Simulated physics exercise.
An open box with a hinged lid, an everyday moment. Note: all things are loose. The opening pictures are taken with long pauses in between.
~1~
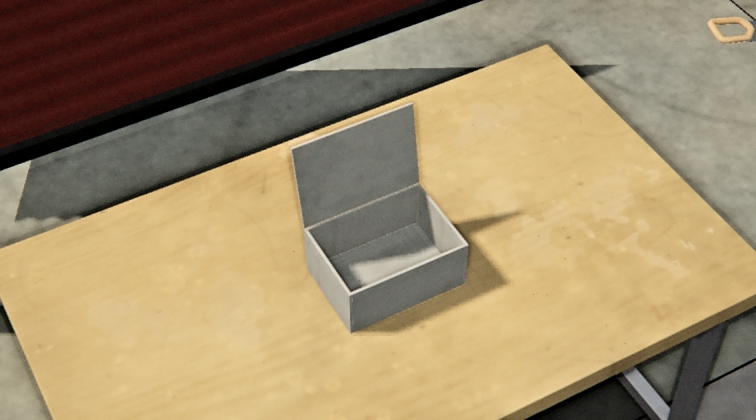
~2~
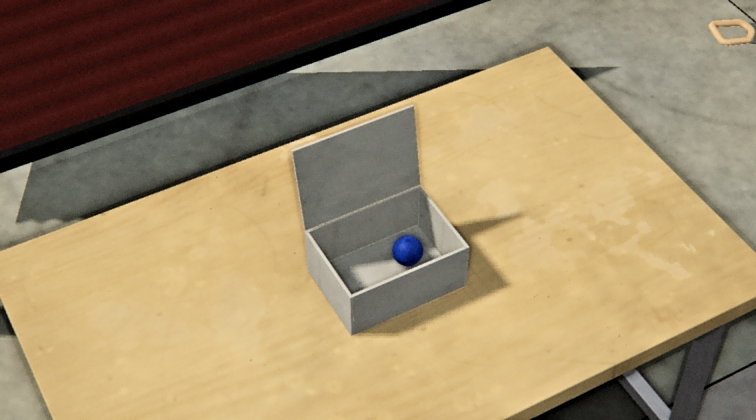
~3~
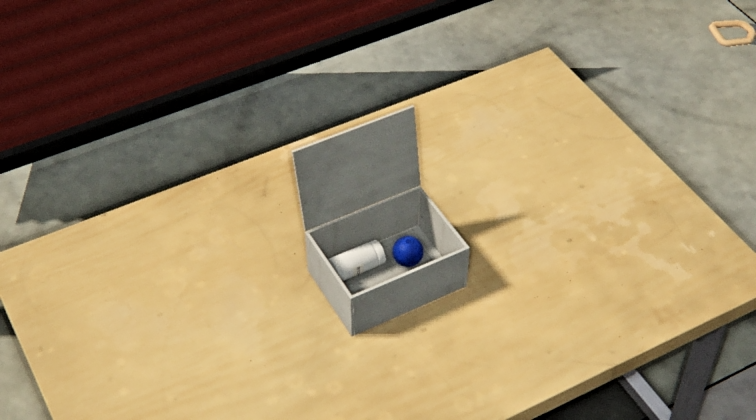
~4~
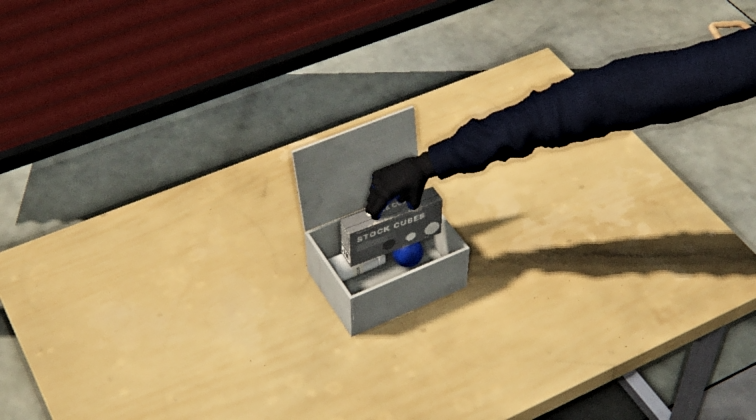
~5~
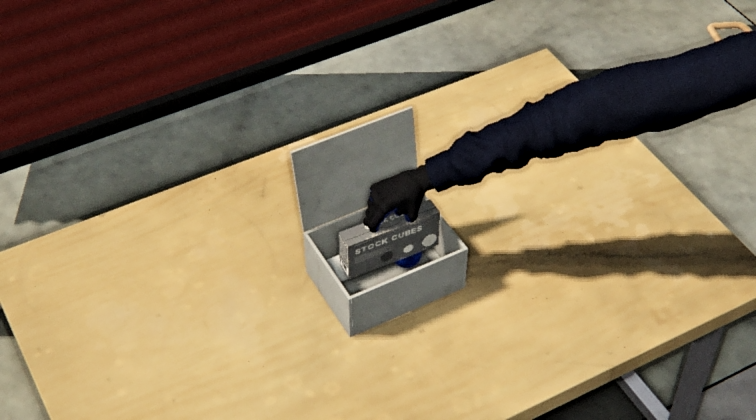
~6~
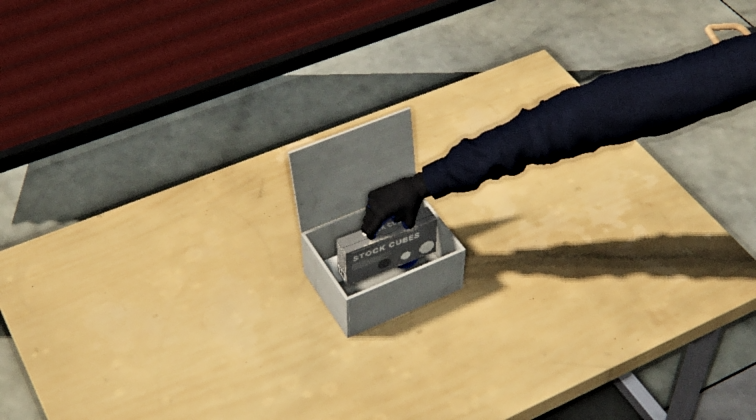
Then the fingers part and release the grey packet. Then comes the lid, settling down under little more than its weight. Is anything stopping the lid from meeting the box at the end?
No, the lid closes.
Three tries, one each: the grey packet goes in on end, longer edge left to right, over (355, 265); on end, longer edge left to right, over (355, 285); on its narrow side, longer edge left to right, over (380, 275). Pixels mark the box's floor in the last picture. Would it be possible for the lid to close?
Trial 1: Lid propped open. Trial 2: Lid propped open. Trial 3: Lid fully lowered.
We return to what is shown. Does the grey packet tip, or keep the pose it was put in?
Well, it ends up skewed.
Then, 1.00 s on from there, lid starting down; grey packet on its side near (397, 282); blue ball shifted a little; white shaker shifted a little.
Then, 1.70 s on from there, lid 47° above the rim; grey packet on its side near (397, 282); blue ball shifted a little; white shaker shifted a little.
In the end, lid shut; toppled in the box, grey packet; the other 2 unmoved. At the end, from the last picture's camera, grey packet near (397, 282).
